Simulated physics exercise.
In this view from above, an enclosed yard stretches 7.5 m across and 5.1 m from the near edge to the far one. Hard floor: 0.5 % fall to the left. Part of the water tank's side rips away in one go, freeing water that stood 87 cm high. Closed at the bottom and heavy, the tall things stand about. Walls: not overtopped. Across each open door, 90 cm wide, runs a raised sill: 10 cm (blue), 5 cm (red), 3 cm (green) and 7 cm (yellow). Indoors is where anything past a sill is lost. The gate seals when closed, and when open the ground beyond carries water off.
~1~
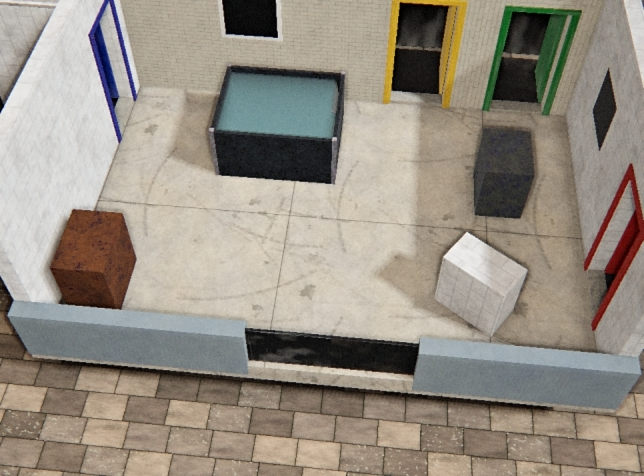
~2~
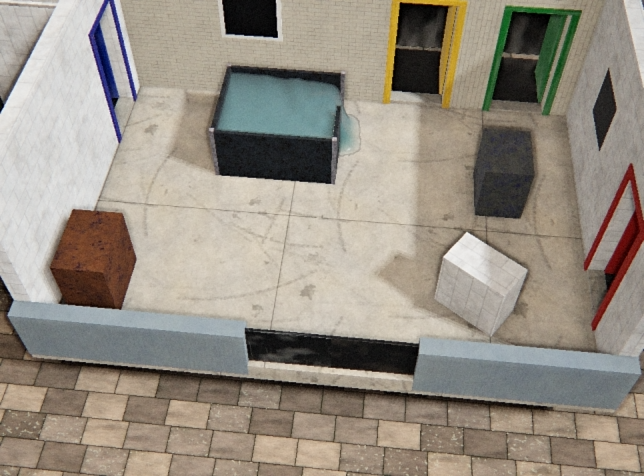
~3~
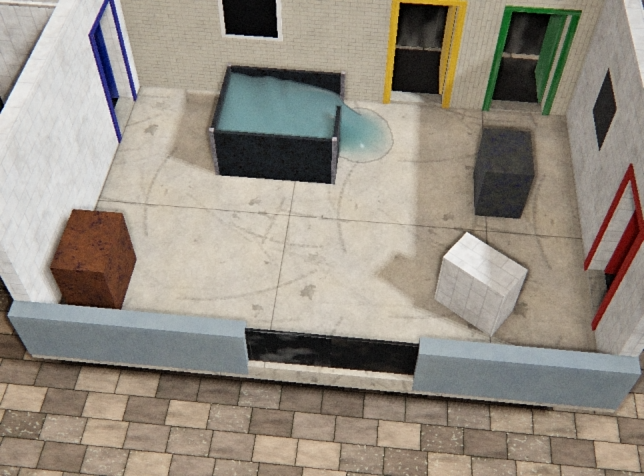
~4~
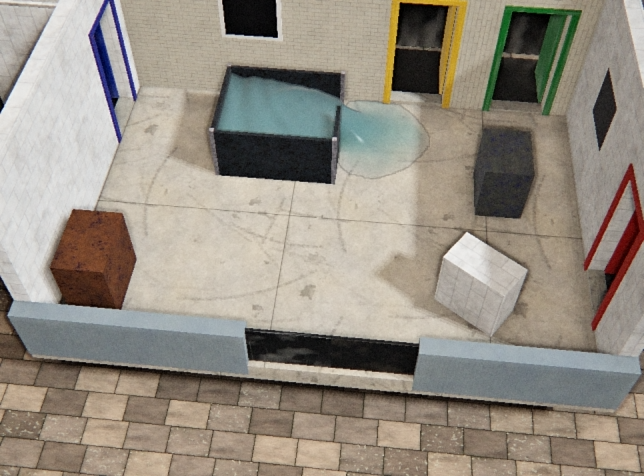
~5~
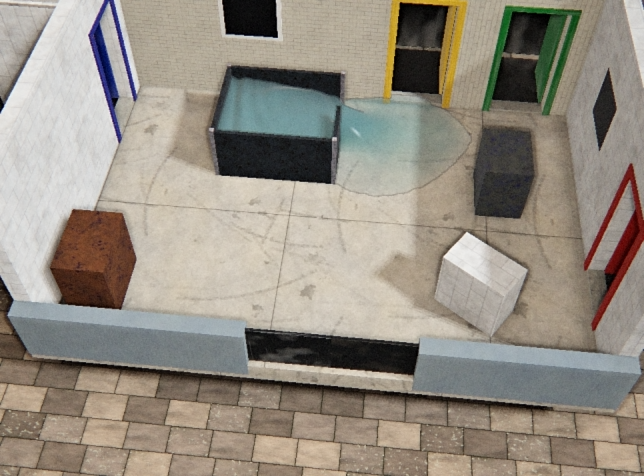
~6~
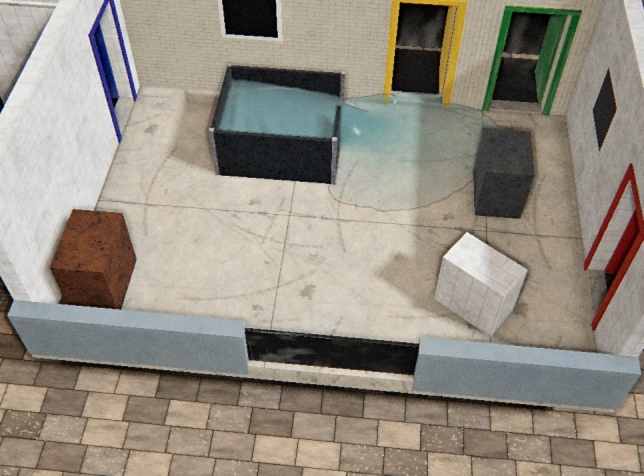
To begin with, a dark tank of still blue-green water stands near the back wall of a walled yard with scattered blocks. Its right side opens and water pours onto the floor, then the thin pool spreads rightward, widening past the yellow doorway to the dark grey block.
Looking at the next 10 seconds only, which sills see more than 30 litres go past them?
My prediction: The blue door stops short of the limit; the red door overruns the limit; the green door overruns the limit; the yellow door overruns the limit.
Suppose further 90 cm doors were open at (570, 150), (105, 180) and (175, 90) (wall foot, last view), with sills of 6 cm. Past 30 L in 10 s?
Well, the first is on the high side, the second is on the low side, and the third is on the low side.
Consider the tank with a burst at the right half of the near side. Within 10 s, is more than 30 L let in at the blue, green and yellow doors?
Then: Blue not over, green above, yellow not over.
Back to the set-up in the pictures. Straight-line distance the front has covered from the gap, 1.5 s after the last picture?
About 4.8 m.
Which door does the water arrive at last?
The blue door is last.
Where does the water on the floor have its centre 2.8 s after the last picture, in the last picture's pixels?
Centre: Approx. (404, 175) px.
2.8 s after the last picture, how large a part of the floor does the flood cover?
Covered: Roughly 45 %.
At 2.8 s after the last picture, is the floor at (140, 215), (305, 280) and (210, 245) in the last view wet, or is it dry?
Listed in sequence, the spots are bone dry, bone dry and bone dry.
Then, 0.7 s after the last picture water covers 25 % of the floor and is deepest (40 cm) near (564, 124); blue door not reached, red door not reached, green door 9 cm at the sill, 3 L in, yellow door 20 cm at the sill, 45 L in.
Then, 1.5 s after the last picture water covers 30 % of the floor and is deepest (42 cm) near (544, 138); blue door not reached, red door not reached, green door 15 cm at the sill, 19 L in, yellow door 16 cm at the sill, 94 L in.
Then, 2.8 s after the last picture water covers 45 % of the floor and is deepest (24 cm) near (568, 367); blue door not reached, red door 5 cm at the sill, 0 L in, green door 16 cm at the sill, 99 L in, yellow door 13 cm at the sill, 131 L in.
Then, 5.3 s after the last picture water covers 65 % of the floor and is deepest (18 cm) near (514, 374); blue door 2 cm at the sill, 0 L in, red door 9 cm at the sill, 17 L in, green door 11 cm at the sill, 226 L in, yellow door 9 cm at the sill, 154 L in.
Then, 9.3 s after the last picture water covers 90 % of the floor and is deepest (10 cm) near (50, 332); blue door 6 cm at the sill, 0 L in, red door 9 cm at the sill, 63 L in, green door 7 cm at the sill, 312 L in, yellow door 5 cm at the sill, 156 L in.
